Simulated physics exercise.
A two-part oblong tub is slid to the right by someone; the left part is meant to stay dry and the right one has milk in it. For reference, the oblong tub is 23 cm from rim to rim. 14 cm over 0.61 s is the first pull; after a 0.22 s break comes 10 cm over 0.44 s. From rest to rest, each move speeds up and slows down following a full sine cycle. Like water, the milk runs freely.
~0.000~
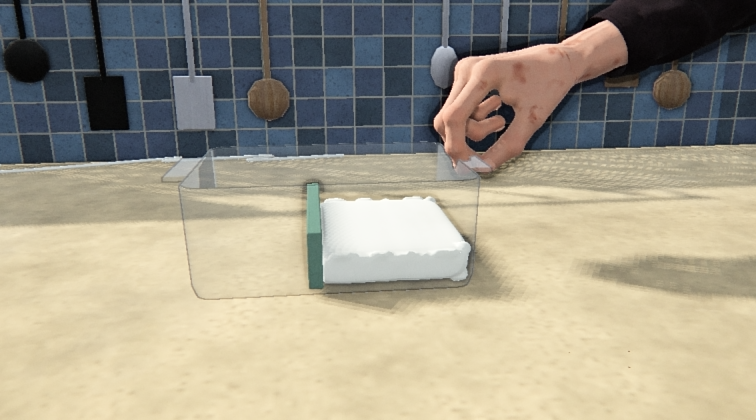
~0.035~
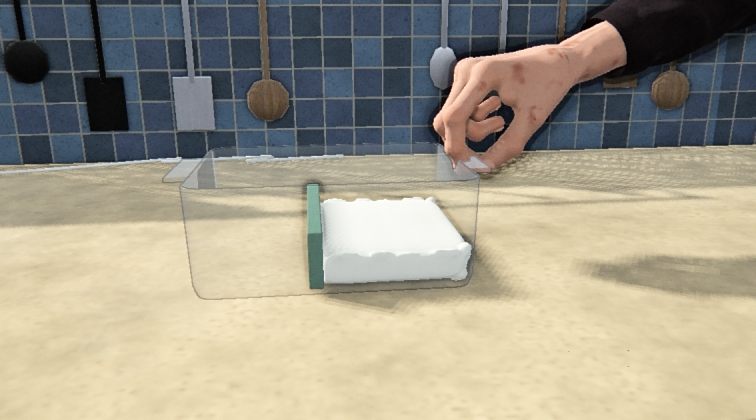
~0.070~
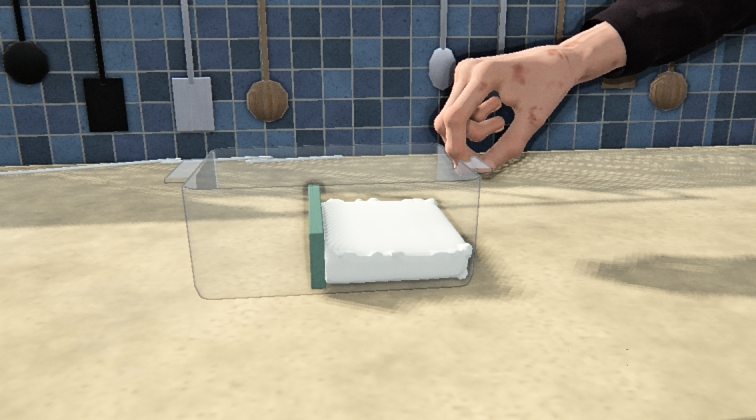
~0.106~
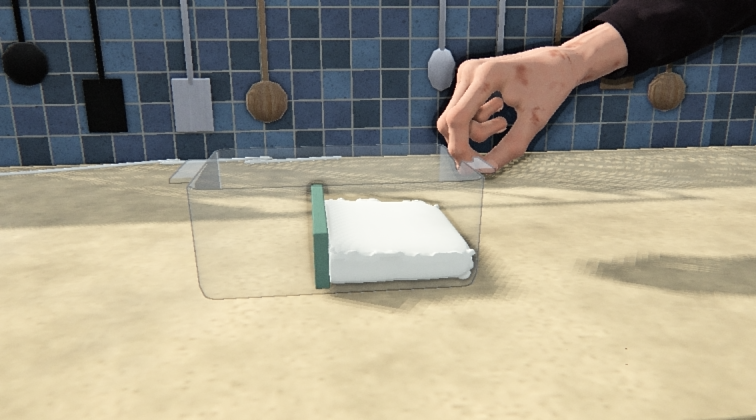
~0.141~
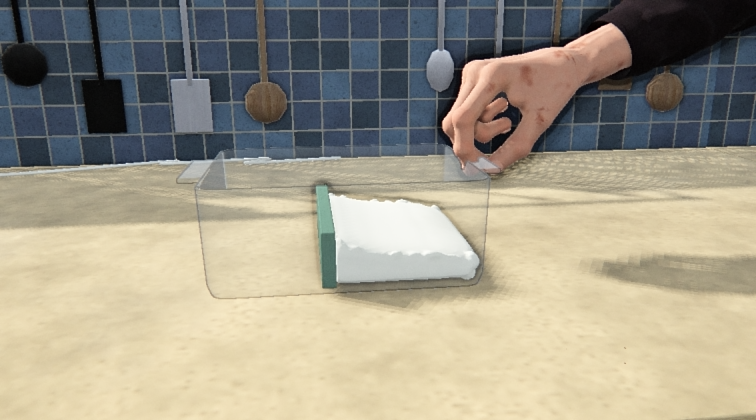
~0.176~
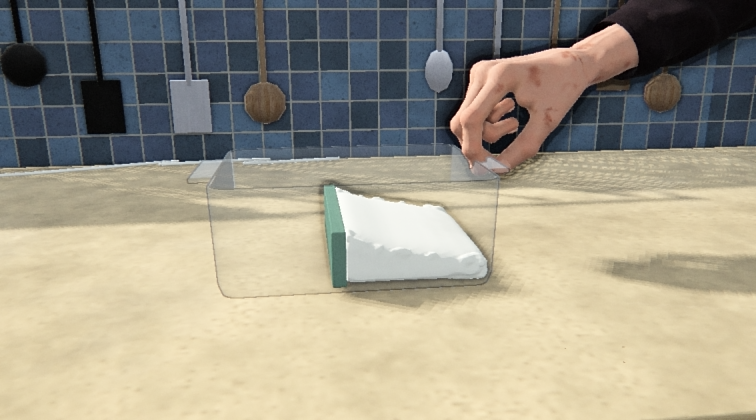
To begin with, a clear oblong tub with a green divider stands still on a counter, white milk level in its right part, a hand at its upper right corner. Then the hand slides the tub slightly right, gradually quickening, and the milk slopes, rising against the divider and dipping at the right.
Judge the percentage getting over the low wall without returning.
About 13 out of 100.
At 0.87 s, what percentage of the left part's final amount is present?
It comes to something like 50 per cent at that moment.
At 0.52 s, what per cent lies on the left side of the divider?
Near 0 in a hundred.
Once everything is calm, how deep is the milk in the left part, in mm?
At rest it's around 6 mm deep.
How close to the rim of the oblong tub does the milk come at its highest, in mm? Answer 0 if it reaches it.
About 10 mm.
After 0.52 s it has gone 14 cm; 1 per cent is on the left side and 0 is out of the oblong tub.
After 0.87 s it has gone 14 cm; 6 per cent is on the left side and 0 is out of the oblong tub.
After 1.21 s it has gone 24 cm; 7 per cent is on the left side and 0 is out of the oblong tub.
After 1.56 s it has gone 24 cm; 11 per cent is on the left side and 0 is out of the oblong tub.
In the end 13 per cent is on the left side and 0 is out of the oblong tub.
